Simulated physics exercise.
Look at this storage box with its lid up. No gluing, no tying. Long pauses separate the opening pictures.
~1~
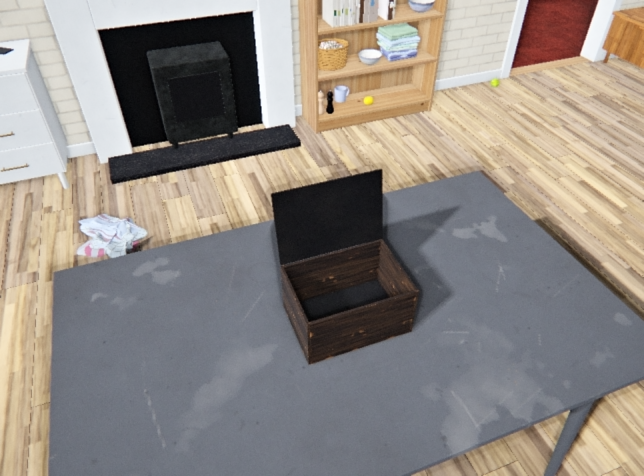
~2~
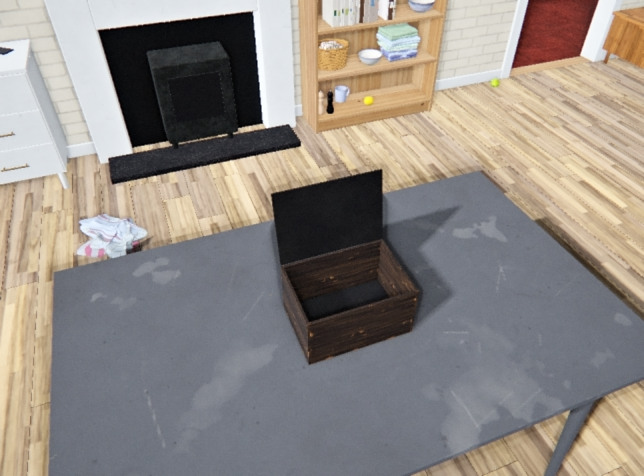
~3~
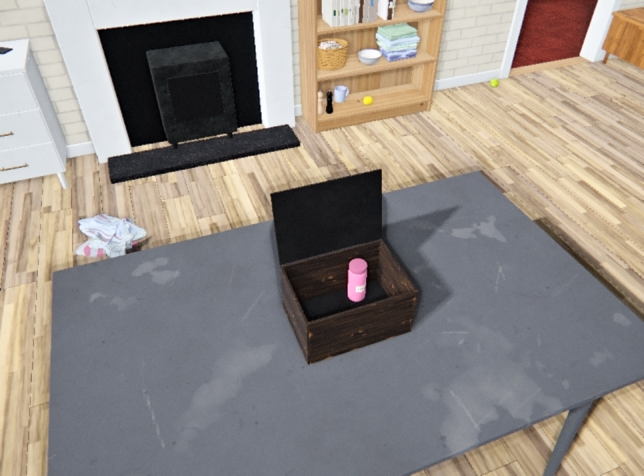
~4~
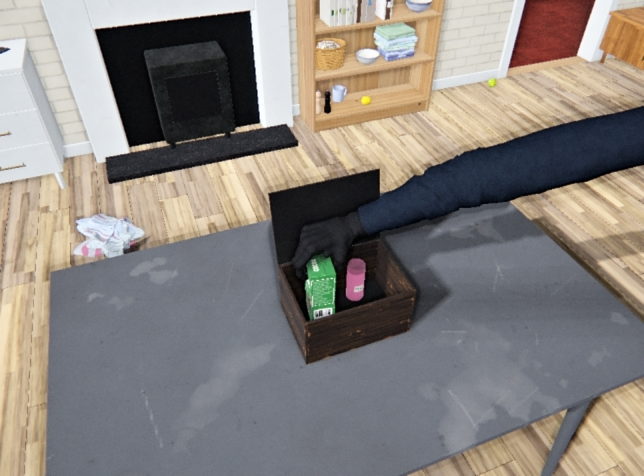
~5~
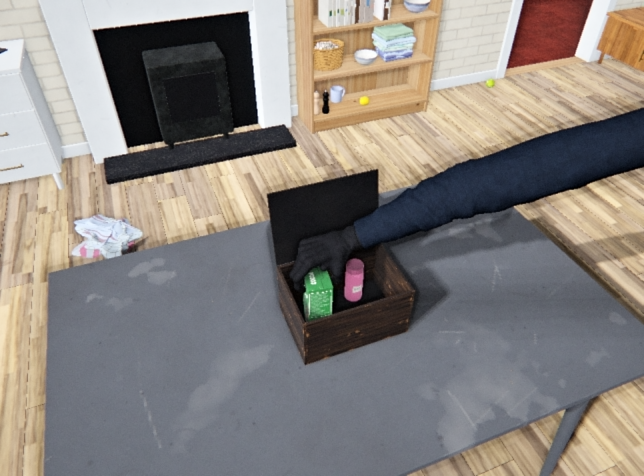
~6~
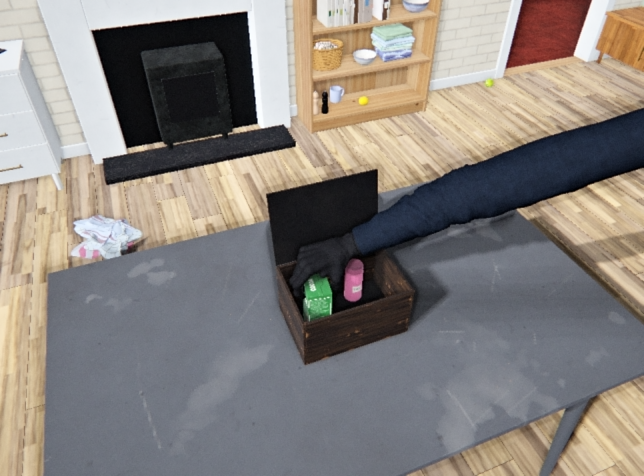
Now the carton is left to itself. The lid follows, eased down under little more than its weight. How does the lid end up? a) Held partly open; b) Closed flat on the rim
a, held partly open.
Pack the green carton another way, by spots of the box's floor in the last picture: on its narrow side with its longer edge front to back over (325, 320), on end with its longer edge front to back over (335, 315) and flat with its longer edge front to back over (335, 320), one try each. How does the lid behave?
In order, the lid fits down, then gets blocked, then fits down.
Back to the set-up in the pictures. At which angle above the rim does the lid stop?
Near 16° up from the rim.
Then, 1.10 s on from there, lid starting down.
Then, 1.50 s on from there, lid 65° above the rim.
Then, 1.70 s on from there, lid 48° above the rim.
Then, 1.90 s on from there, lid 28° above the rim.
In the end, lid 16° above the rim; both unmoved. At the end, from the last picture's camera, green carton near (317, 306).
